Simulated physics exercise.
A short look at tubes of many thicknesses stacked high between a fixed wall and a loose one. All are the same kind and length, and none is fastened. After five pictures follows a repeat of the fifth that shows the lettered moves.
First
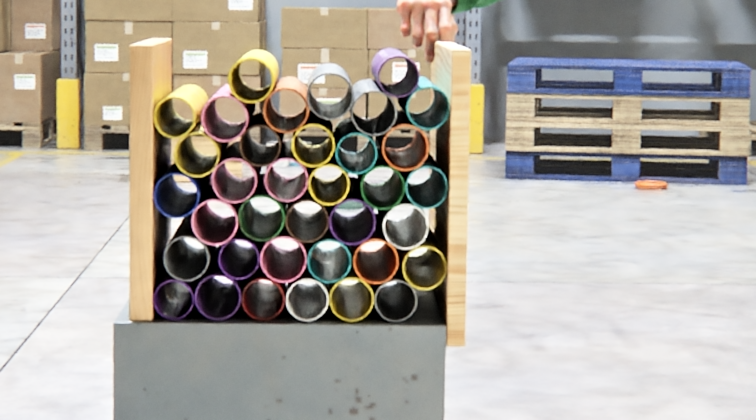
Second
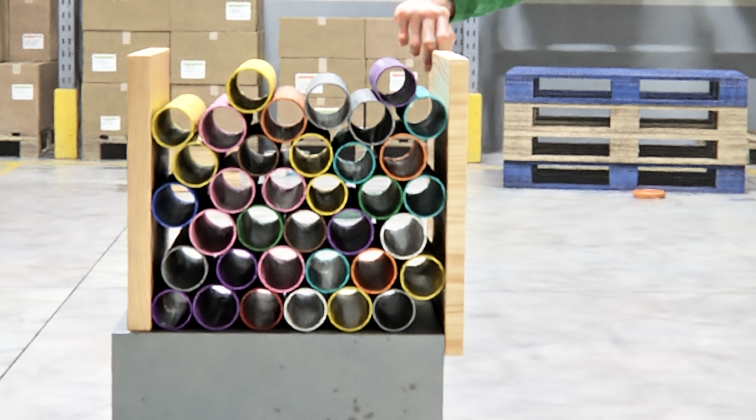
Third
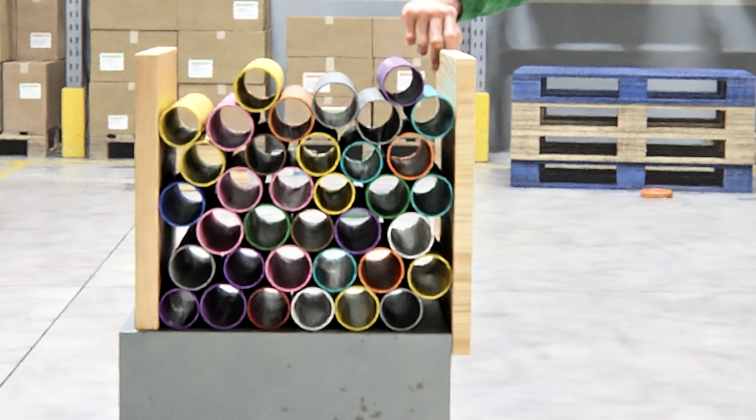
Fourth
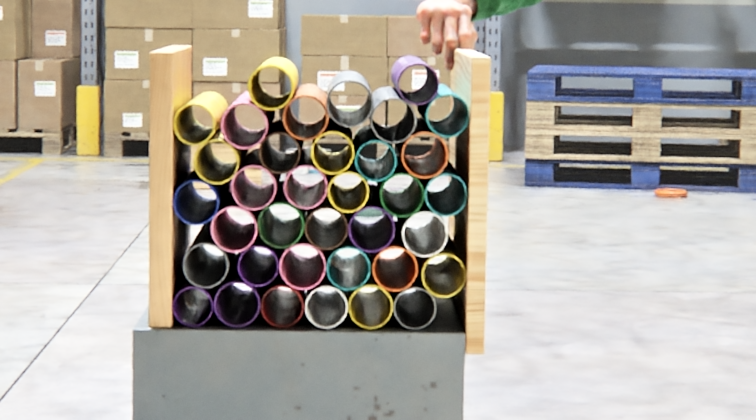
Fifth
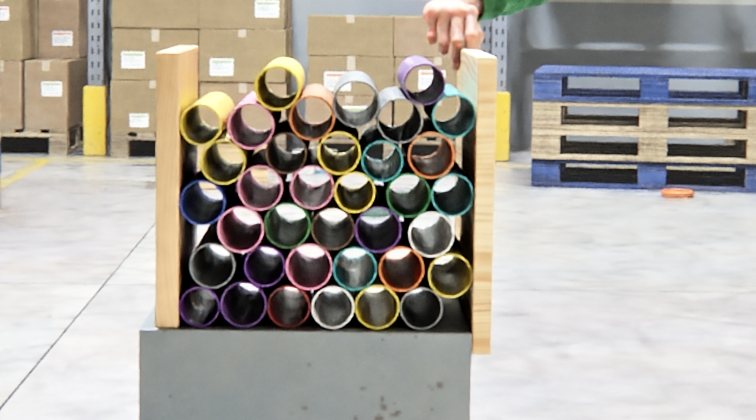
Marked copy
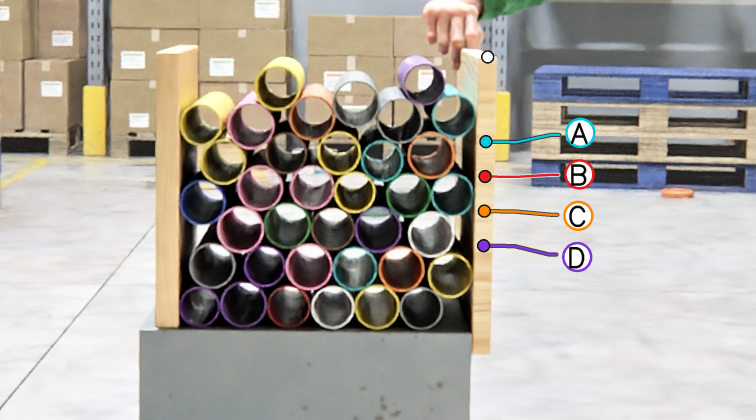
In a warehouse with a pale concrete floor, seen from straight in front at close range, stacked cardboard boxes stand behind on the left and blue and bare-wood pallets on the right. Open-ended tubes rimmed in yellow, pink, purple, green, orange, blue and grey lie piled between two wooden side boards on a grey base. A hand stays by the right board's top while the pile keeps its arrangement and the camera shifts slightly.
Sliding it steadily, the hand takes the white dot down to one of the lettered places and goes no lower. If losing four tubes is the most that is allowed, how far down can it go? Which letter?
The last mark within the limit is C.
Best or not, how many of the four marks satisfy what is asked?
Three of them.
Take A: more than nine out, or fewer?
Fewer than nine.
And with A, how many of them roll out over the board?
The count is none.
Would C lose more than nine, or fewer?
At C, fewer than nine.
On the marked copy, A at (486, 142); B at (485, 176); C at (484, 211); D at (483, 245); the white dot at (488, 57).
Taking C. A third of the way, top of the board (476, 126).
Two thirds of the way, top of the board (475, 205).
When it is over, top of the board (474, 210), two out over the board.
As for the rest, A none out over the board; B two out over the board; D five out over the board.
